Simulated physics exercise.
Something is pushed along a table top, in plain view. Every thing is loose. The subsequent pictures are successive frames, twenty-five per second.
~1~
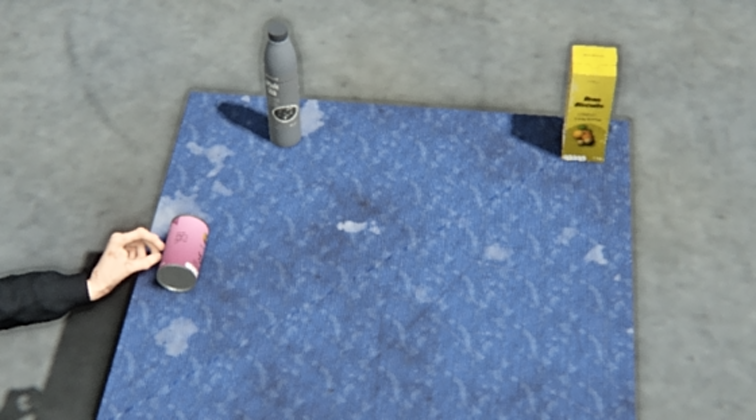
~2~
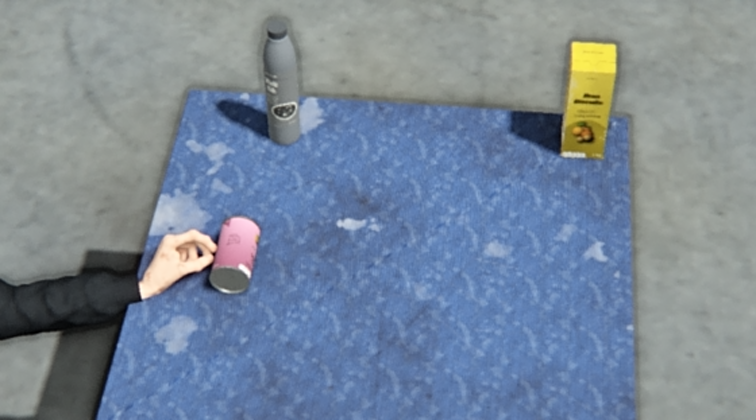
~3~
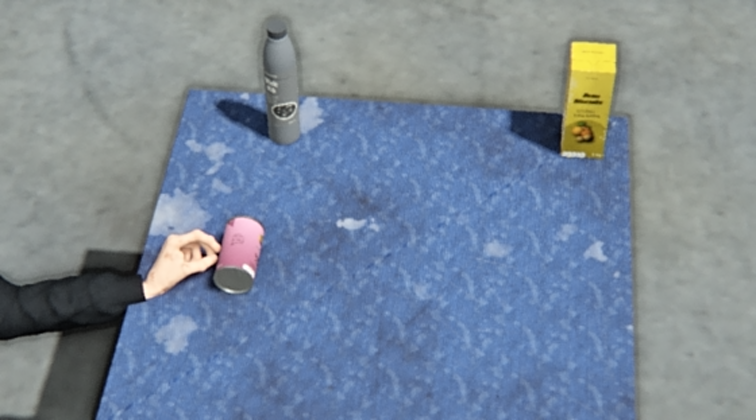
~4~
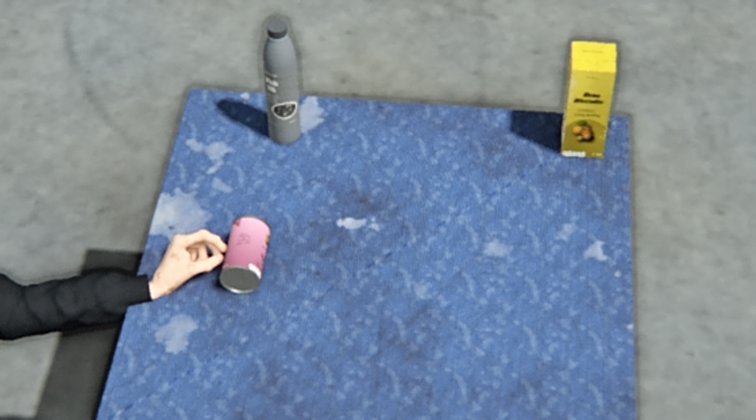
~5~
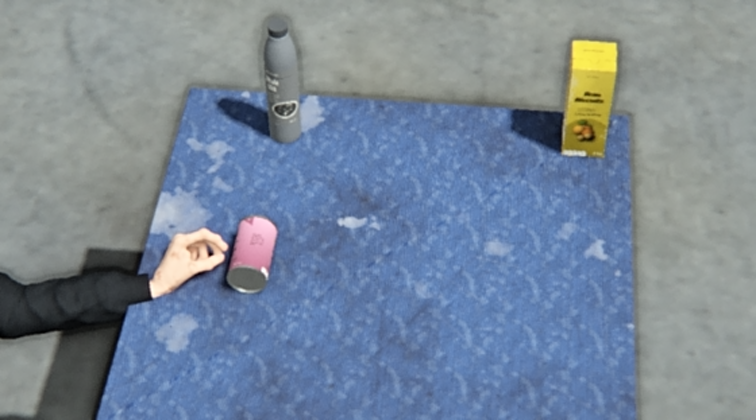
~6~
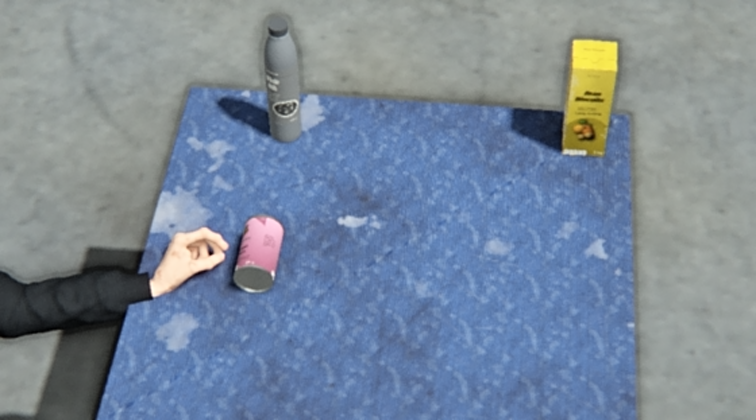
A pink tin lies on its side near the left edge of a blue, pale-blotched table top, seen from above at an angle against a grey floor. A grey bottle stands at the back left, a yellow box at the back right, and a dark-sleeved hand reaches in from the left. The hand pushes the tin to the right, then stays still as the tin rolls slightly farther, the view steady.
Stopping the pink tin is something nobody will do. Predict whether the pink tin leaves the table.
It stays up on the table.
Then, 0.10 s later than the last frame, pink tin moved about its own width near (274, 255).
Then, 0.30 s later than the last frame, pink tin moved about its own width near (299, 257).
Then, 0.50 s later than the last frame, pink tin moved well along near (319, 258).
Then, 0.90 s later than the last frame, pink tin moved well along near (341, 260).
When it is over, moved from the start, pink tin. End places, in pixels of the last picture, pink tin near (344, 260).
